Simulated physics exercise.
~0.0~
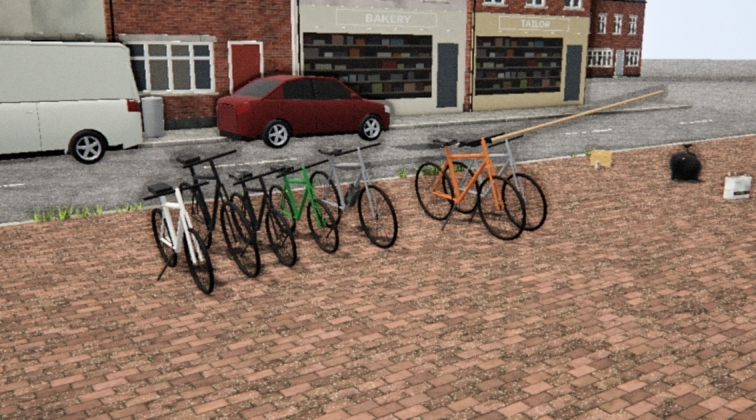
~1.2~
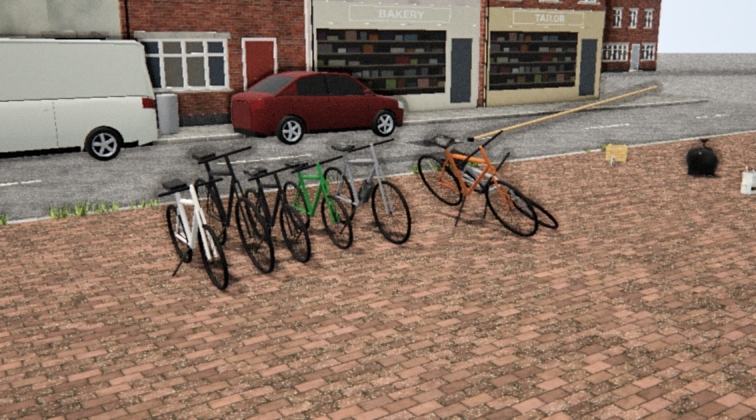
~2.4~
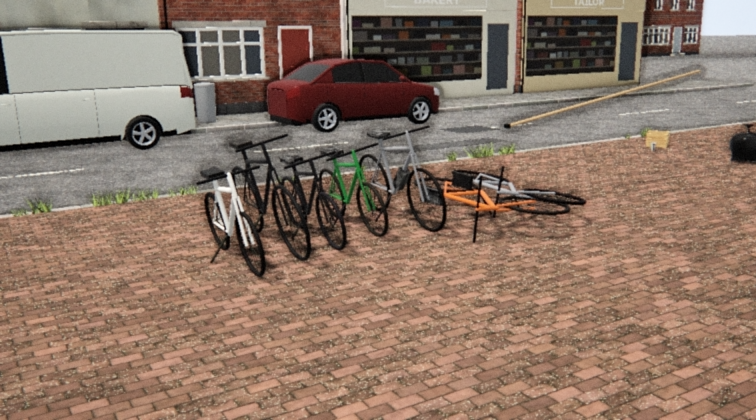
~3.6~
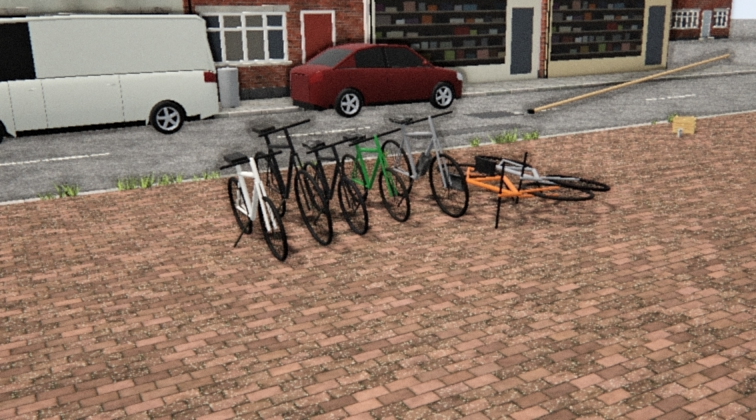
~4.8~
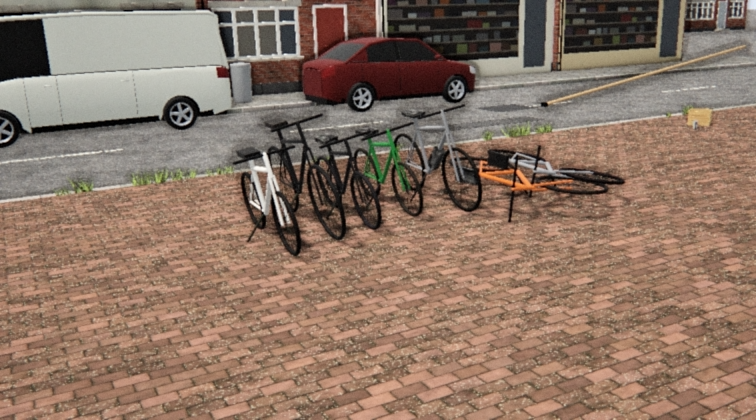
At first, seven bicycles stand in a row on a brick pavement, with a white van, a dark red car and shopfronts across the road behind them. The orange bicycle and the grey one beside it, at the right end, begin to tip over to the right. They topple together and come down on the bricks, one partly over the other, while the view pans slightly left. The white, black, green and other grey bicycles do not follow them. By the end, the orange and grey pair lies still on the ground, and the remaining five are standing.
